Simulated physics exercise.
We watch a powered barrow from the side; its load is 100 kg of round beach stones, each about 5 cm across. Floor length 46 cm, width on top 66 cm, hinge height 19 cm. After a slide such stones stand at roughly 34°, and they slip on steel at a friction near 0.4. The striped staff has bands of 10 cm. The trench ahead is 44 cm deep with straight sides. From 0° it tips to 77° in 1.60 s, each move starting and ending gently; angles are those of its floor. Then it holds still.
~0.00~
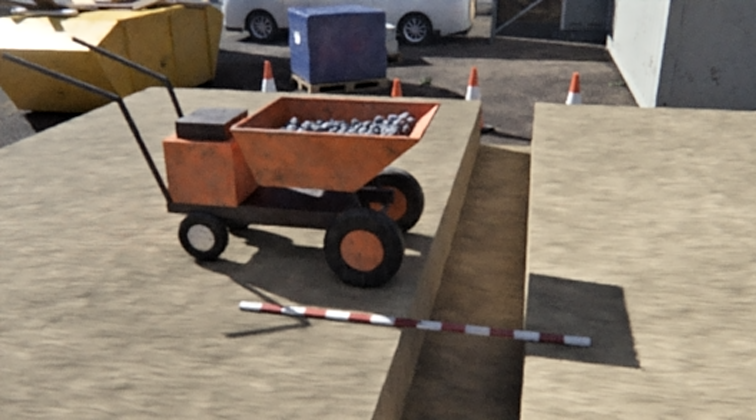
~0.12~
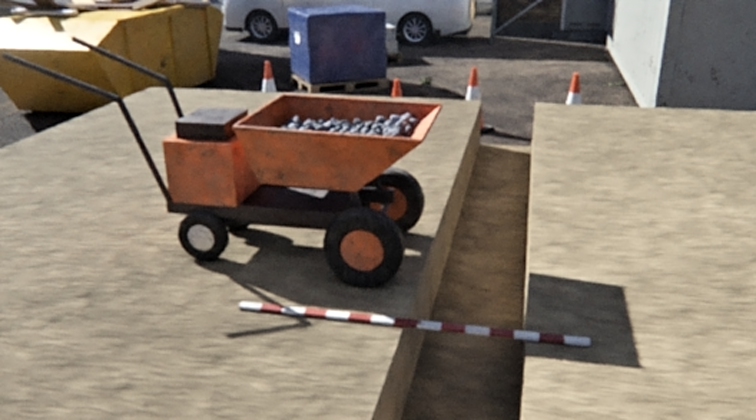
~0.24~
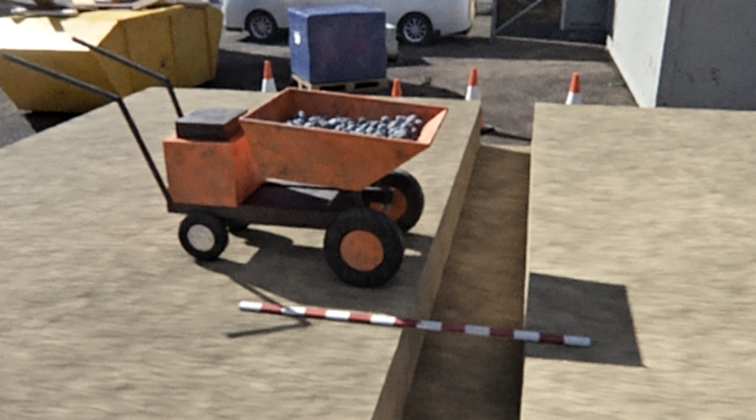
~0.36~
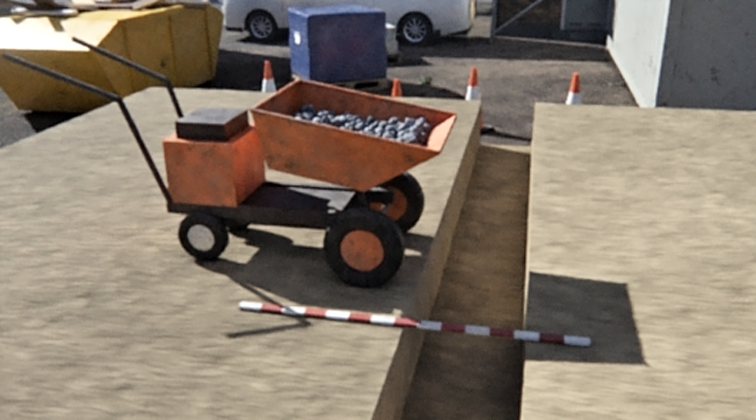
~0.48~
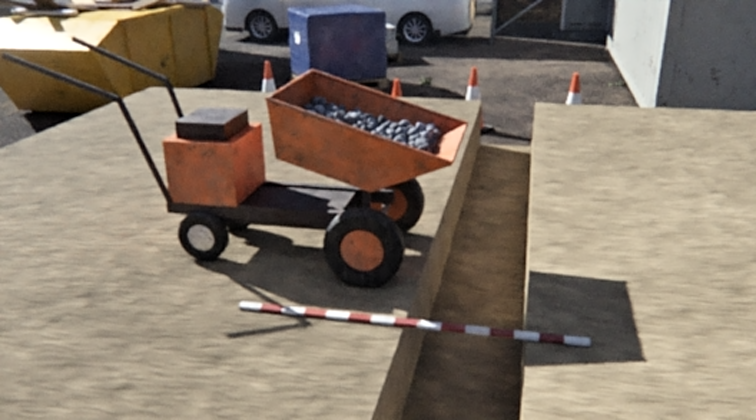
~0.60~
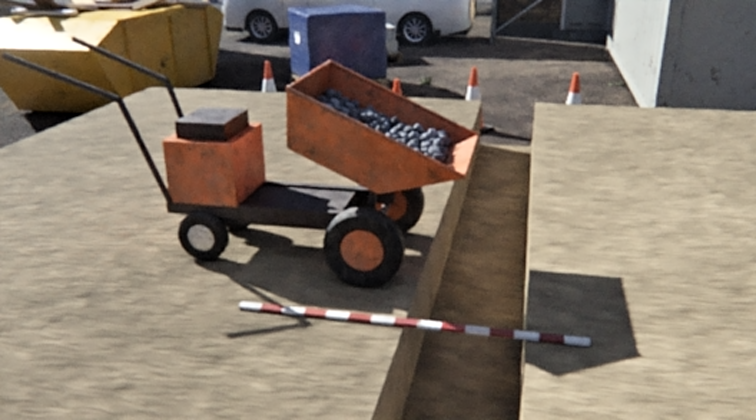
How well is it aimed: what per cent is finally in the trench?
About 63 per cent.
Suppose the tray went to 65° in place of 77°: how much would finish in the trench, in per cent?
In that case some 45 per cent.
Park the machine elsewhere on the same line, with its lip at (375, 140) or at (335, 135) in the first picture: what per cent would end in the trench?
About 100 and 100 per cent.
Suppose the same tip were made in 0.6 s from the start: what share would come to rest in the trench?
In that case some 50 per cent.
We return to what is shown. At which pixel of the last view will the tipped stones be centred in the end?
Near (511, 334).
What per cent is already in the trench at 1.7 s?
Some 50 per cent.
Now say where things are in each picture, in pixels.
In the first picture, the tray is at 0°, its lip at (419, 140); the top of the load is at (395, 122).
In the second picture, the tray is at 1°, its lip at (422, 142); the top of the load is at (397, 122); the stones move at 0.2 m/s on average.
In the third picture, lip at (429, 146), floor tilted 5°, highest stones at (371, 122); the stones move at 0.3 m/s on average.
In the fourth picture, lip at (440, 153), floor tilted 10°, highest stones at (313, 116); the stones move at 0.4 m/s on average.
In the fifth picture, the tray is at 17°, its lip at (452, 164); the top of the load is at (315, 107); the stones move at 0.5 m/s on average.
In the sixth picture, lip at (465, 177), floor tilted 24°, highest stones at (327, 100); the stones move at 0.6 m/s on average.
After 1.2 s the floor is at 65°; 95 % in the tray, 5 % in the trench; the foremost stones are at (522, 260).
After 1.7 s the floor is at 77°; 12 % in the tray, 52 % in the trench, 36 % past the trench; the foremost stones are at (657, 271).
After 2.0 s the floor is at 77°; 0 % in the tray, 63 % in the trench, 37 % past the trench; the foremost stones are at (719, 281).
After 4.0 s the floor is at 77°; 0 % in the tray, 63 % in the trench, 37 % past the trench; the foremost stones are at (735, 282).
